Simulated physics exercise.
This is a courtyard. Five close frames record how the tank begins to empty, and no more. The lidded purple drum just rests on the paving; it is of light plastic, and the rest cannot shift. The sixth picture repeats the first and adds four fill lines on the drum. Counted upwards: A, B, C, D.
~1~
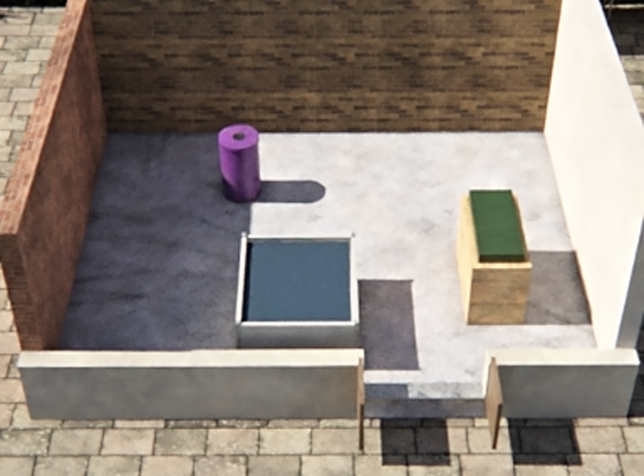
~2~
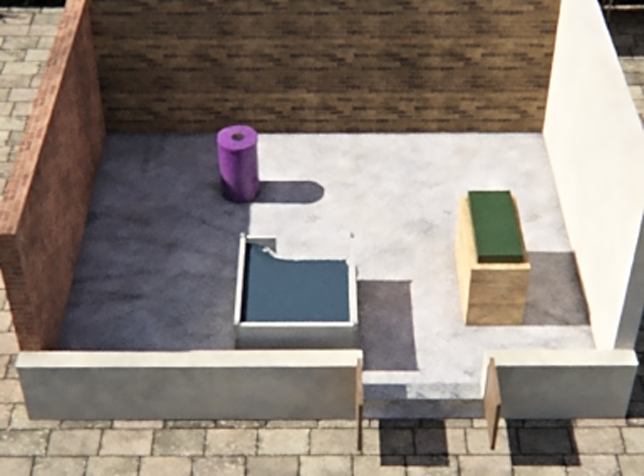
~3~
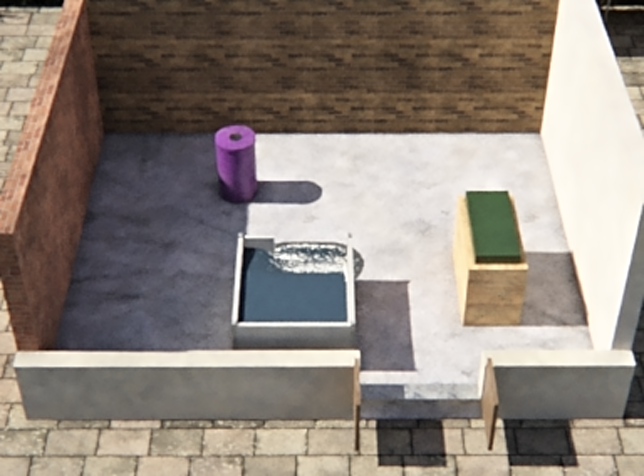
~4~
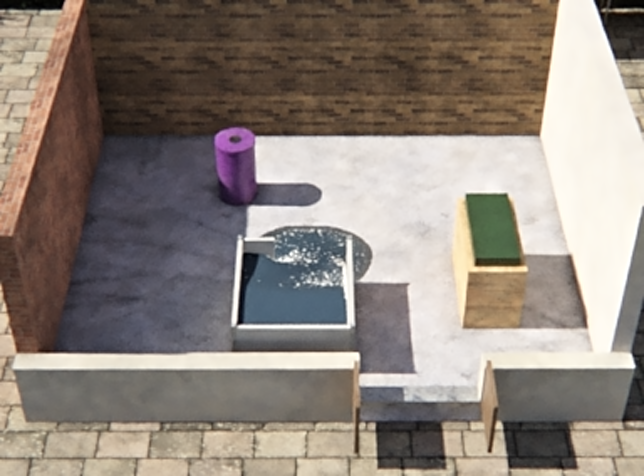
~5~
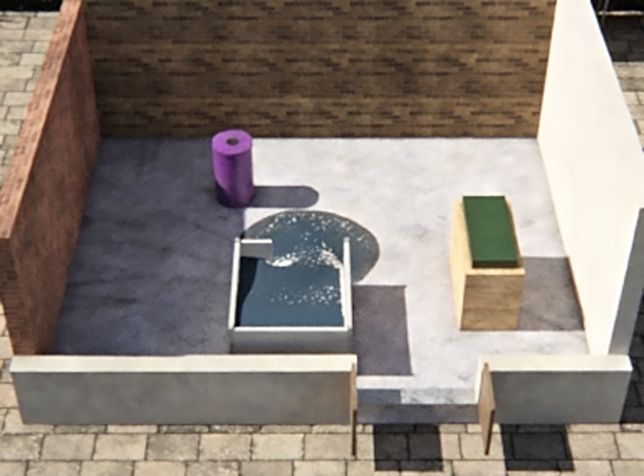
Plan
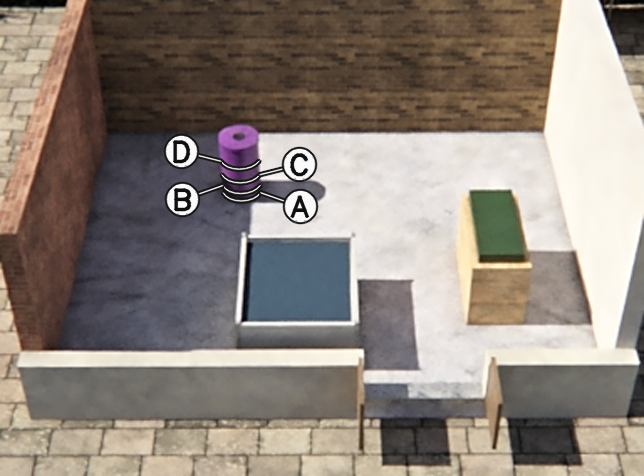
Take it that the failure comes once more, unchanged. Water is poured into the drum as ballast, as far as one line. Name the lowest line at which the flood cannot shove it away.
That is mark B.
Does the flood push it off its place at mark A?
Yes, it does.
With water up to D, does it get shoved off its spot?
No.
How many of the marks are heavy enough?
Three of them.
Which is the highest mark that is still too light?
Here it is mark A.
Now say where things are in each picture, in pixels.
Lid of the purple drum at (239, 137); tank full, its middle at (298, 283); open gate at (425, 353).
Water covers 1 % of the ground, mostly out of sight from here.
Water covers 3 % of the ground, mostly out of sight from here.
Water covers 5 % of the ground, mostly out of sight from here.
Lid of the purple drum at (232, 142); water covers 7 % of the ground and is seen nearest the drum at (266, 222).
On the marked copy, A at (241, 200); B at (240, 193); C at (240, 182); D at (239, 169); from the bottom up A, B, C, D.
Choosing A, it is pushed about 3 times its own width away.
Choosing B, it shifts by a finger or two and stays.
Choosing C, it does not move.
Choosing D, it does not move.
